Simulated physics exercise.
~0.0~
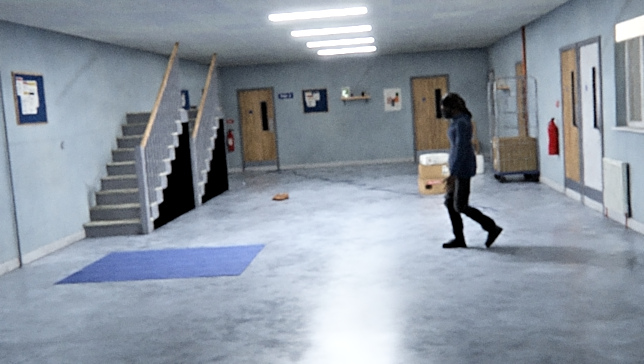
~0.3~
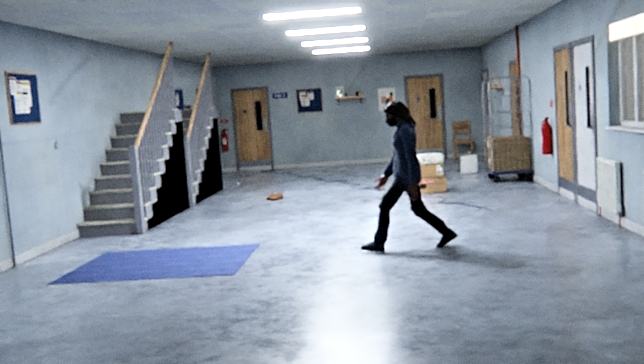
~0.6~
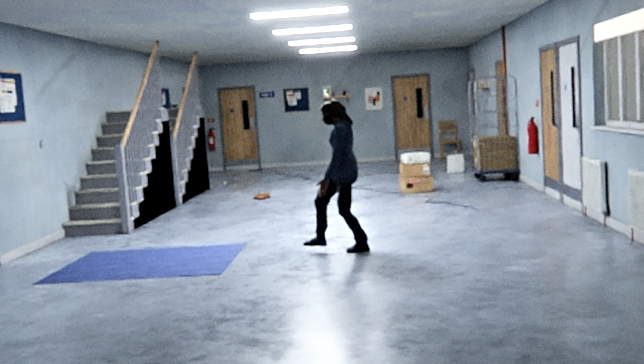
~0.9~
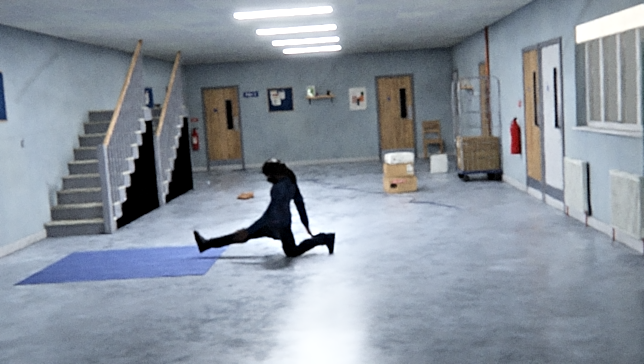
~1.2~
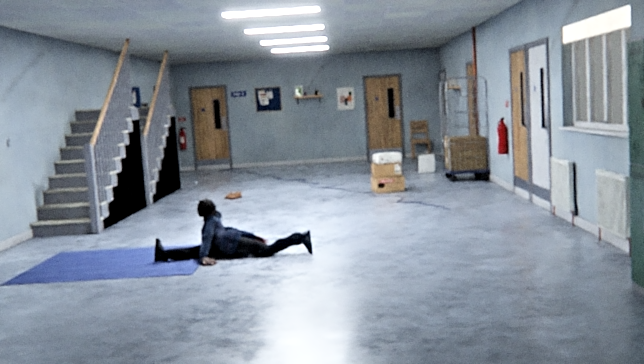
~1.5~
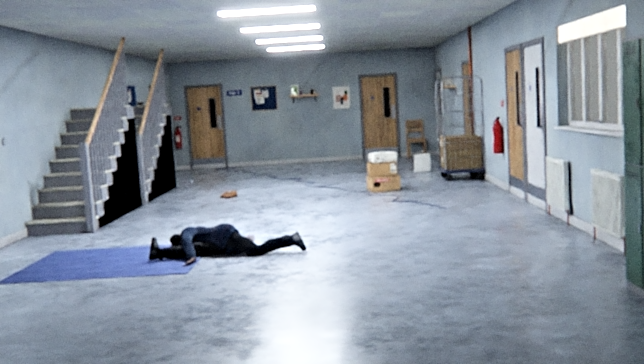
A dark-clothed person walks left across a hall, sinks into a front split and folds forward, head over the blue mat.
